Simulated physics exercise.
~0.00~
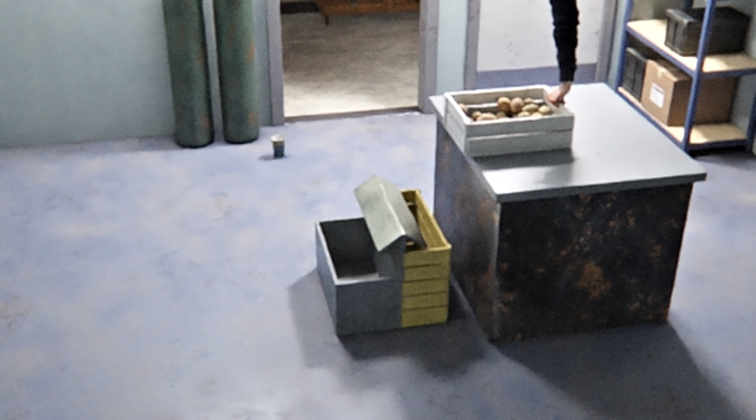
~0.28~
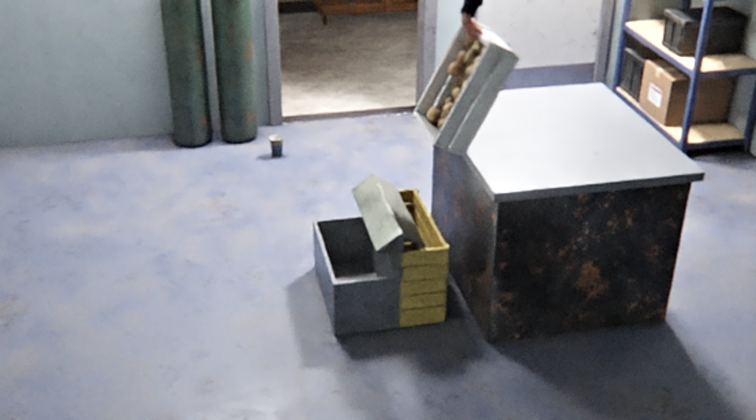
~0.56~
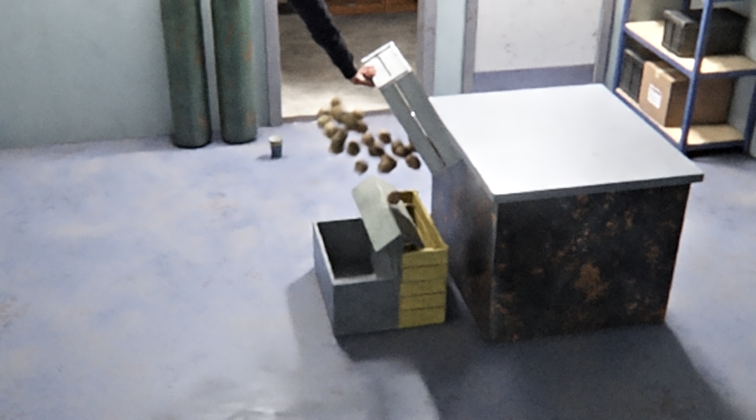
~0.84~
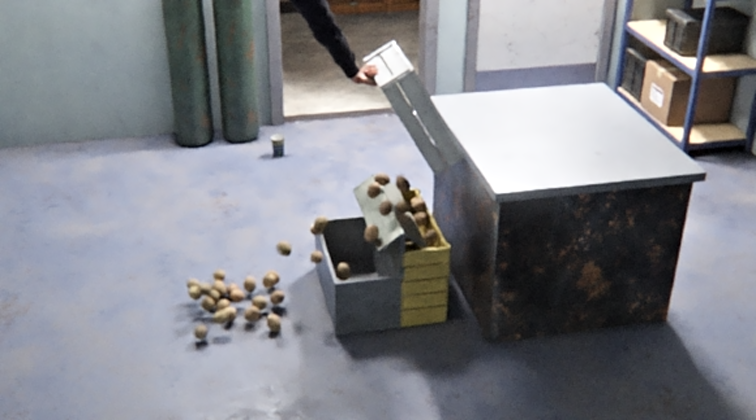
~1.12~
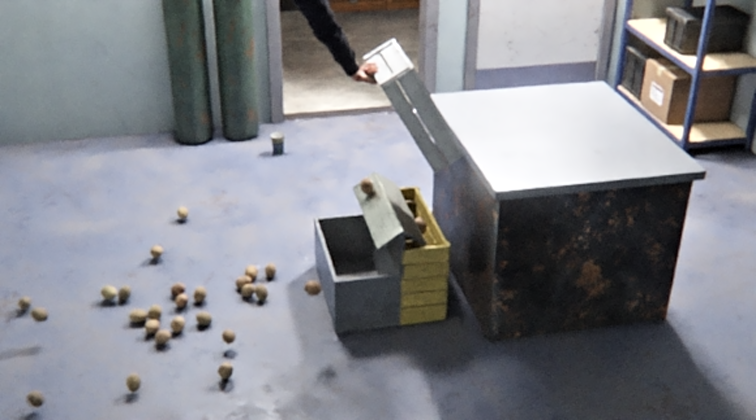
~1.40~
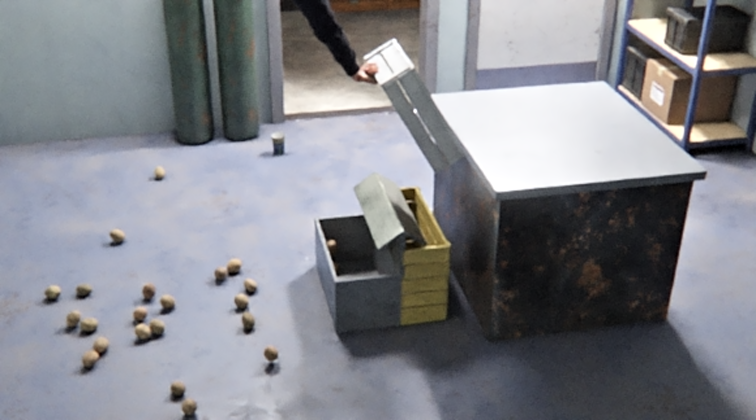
A white crate of potatoes was lifted off a bench and tipped over by someone's hand, spilling them leftward over a yellow bin and grey box; a few dropped inside, but most bounced and rolled across the floor beyond, scattered at the left.
